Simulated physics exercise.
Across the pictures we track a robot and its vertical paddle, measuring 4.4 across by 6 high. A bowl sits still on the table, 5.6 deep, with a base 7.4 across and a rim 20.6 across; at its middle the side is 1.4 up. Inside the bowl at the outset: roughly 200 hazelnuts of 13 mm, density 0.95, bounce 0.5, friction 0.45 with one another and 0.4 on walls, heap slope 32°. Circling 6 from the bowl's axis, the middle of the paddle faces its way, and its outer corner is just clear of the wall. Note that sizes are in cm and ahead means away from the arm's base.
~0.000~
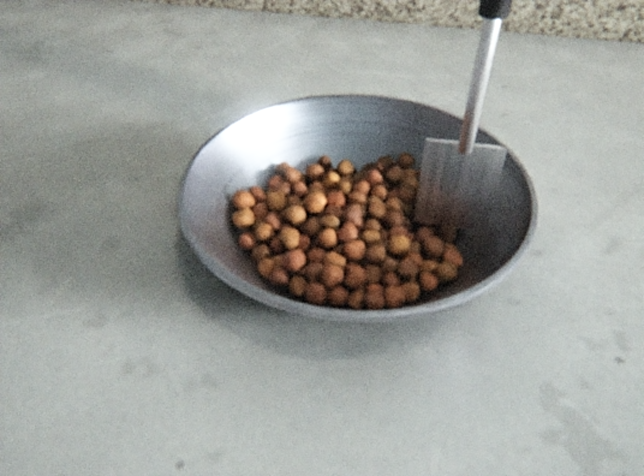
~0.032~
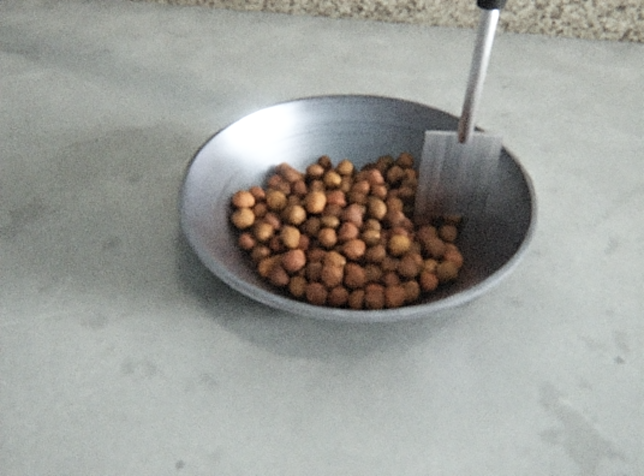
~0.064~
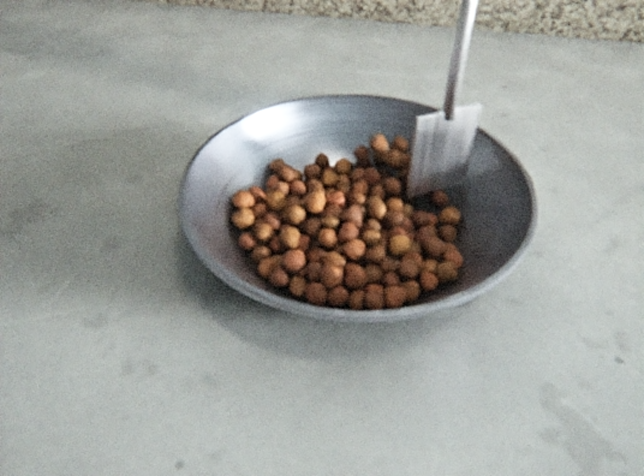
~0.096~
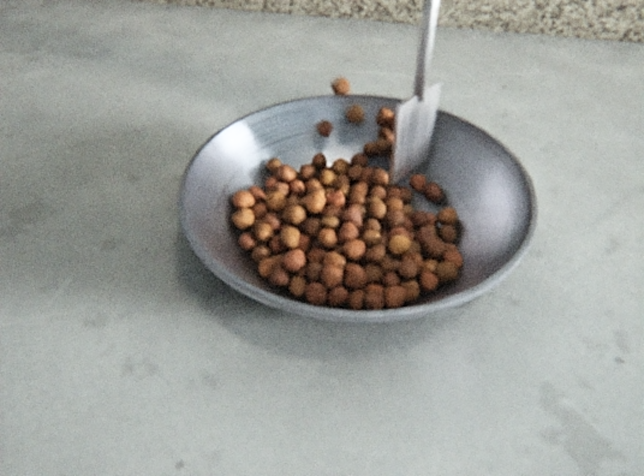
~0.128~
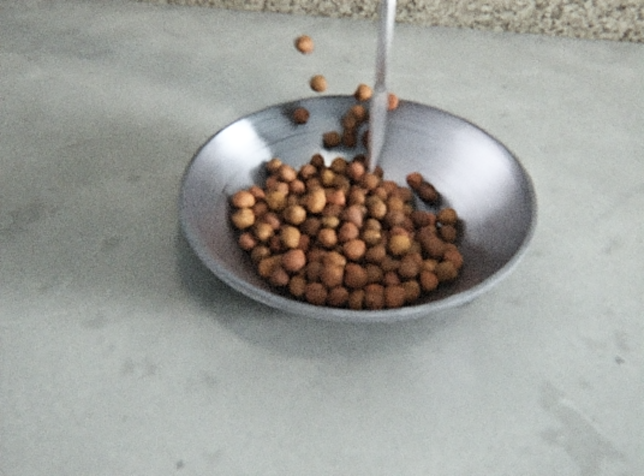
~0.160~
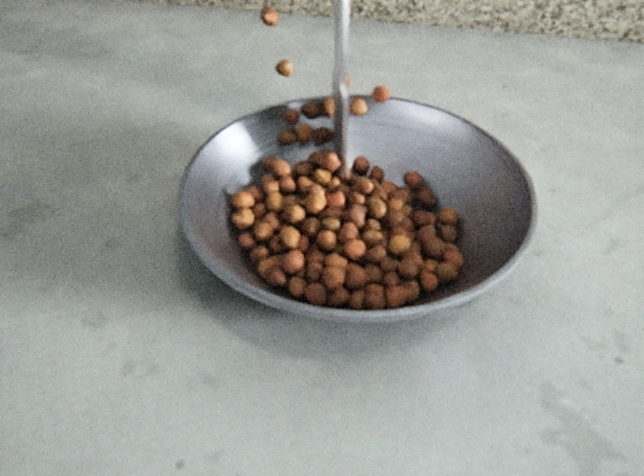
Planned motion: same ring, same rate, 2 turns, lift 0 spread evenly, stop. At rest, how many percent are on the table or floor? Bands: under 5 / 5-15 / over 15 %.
Over 15 %.
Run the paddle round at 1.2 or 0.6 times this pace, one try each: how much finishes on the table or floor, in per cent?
Around 30 percent on the first try and 5 percent on the second.
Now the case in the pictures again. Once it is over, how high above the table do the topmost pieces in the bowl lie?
Roughly 3.5 centimetres.
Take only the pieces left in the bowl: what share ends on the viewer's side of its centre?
Near 45 per cent of what stays in the bowl.
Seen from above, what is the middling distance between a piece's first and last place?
Around 3 centimetres.
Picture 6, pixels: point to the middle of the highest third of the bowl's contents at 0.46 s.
Near (423, 224).
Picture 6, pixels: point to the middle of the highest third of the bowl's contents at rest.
Centre of top third: Approx. (351, 222).
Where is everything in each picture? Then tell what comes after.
In the first frame, paddle neck at (471, 119), 0° round; upper third of the load around (353, 213), from x 245 to 450, top at y 160; 203 in the bowl.
In the second frame, paddle neck at (470, 109), 10° round; upper third of the load around (353, 213), from x 245 to 450, top at y 160.
In the third frame, paddle neck at (453, 87), 35° round; upper third of the load around (356, 208), from x 245 to 450, top at y 145.
In the fourth frame, paddle neck at (422, 70), 60° round; upper third of the load around (351, 208), from x 245 to 450, top at y 85.
In the fifth frame, paddle neck at (383, 61), 85° round; upper third of the load around (343, 208), from x 245 to 450, top at y 45; 201 in the bowl, 2 in flight or on the tool.
In the sixth frame, paddle neck at (341, 60), 111° round; upper third of the load around (327, 208), from x 245 to 450, top at y 15; 201 in the bowl, 2 in flight or on the tool.
By 0.46 s, 348° round, highest piece 8 above the table; 182 in the bowl, 11 on the table or floor, 10 in flight or on the tool.
By 0.76 s, 225° round, highest piece 7 above the table; 162 in the bowl, 36 on the table or floor, 5 in flight or on the tool.
By 1.11 s, 0° round, highest piece 5 above the table; 157 in the bowl, 46 on the table or floor.
By 1.81 s, 0° round, highest piece 3 above the table; 157 in the bowl, 46 on the table or floor.
Final count, 157 in the bowl, 46 on the table or floor. That is 23 % on the table or floor.
